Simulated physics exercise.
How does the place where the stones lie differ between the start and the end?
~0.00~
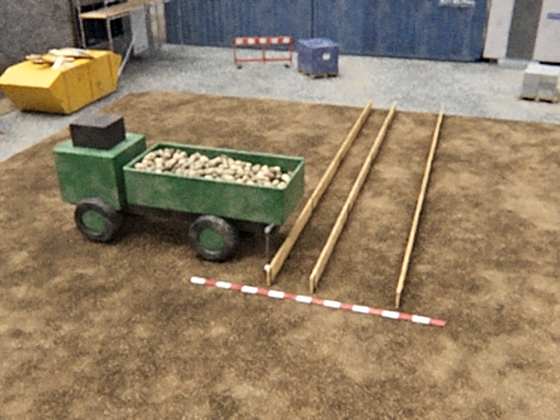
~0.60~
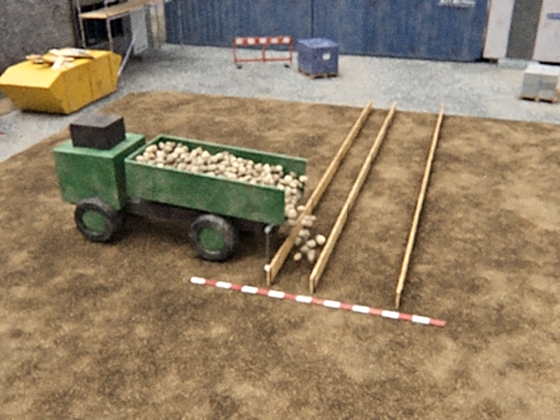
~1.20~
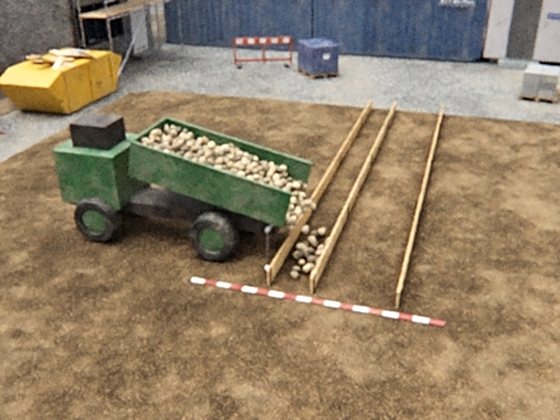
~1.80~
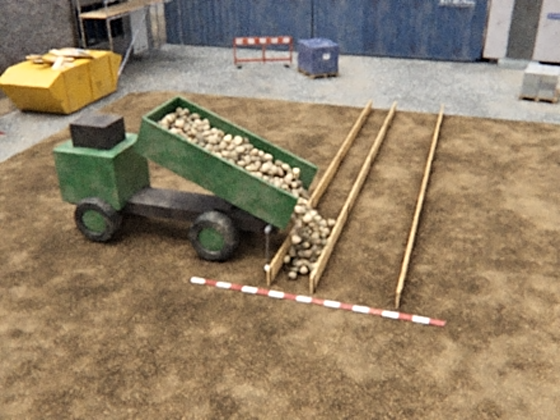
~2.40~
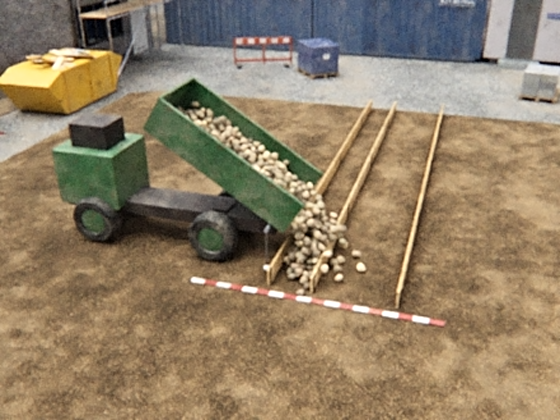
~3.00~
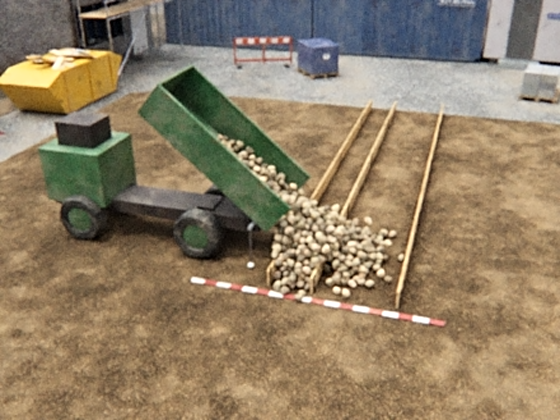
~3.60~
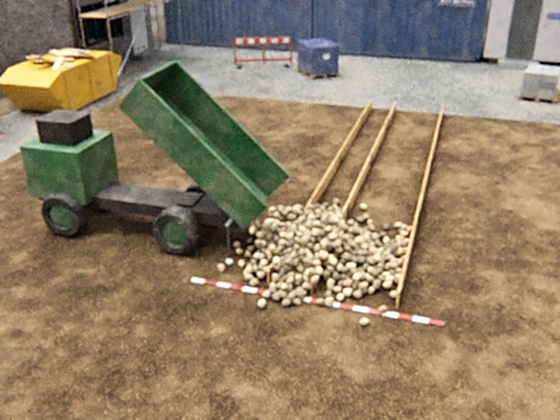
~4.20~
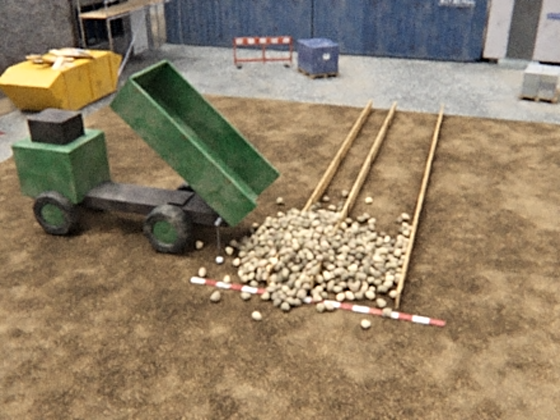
At the start the stones fill the green bed of the truck. By the end they lie in a spread heap on the ground to the right of the truck, over the near ends of the boards.
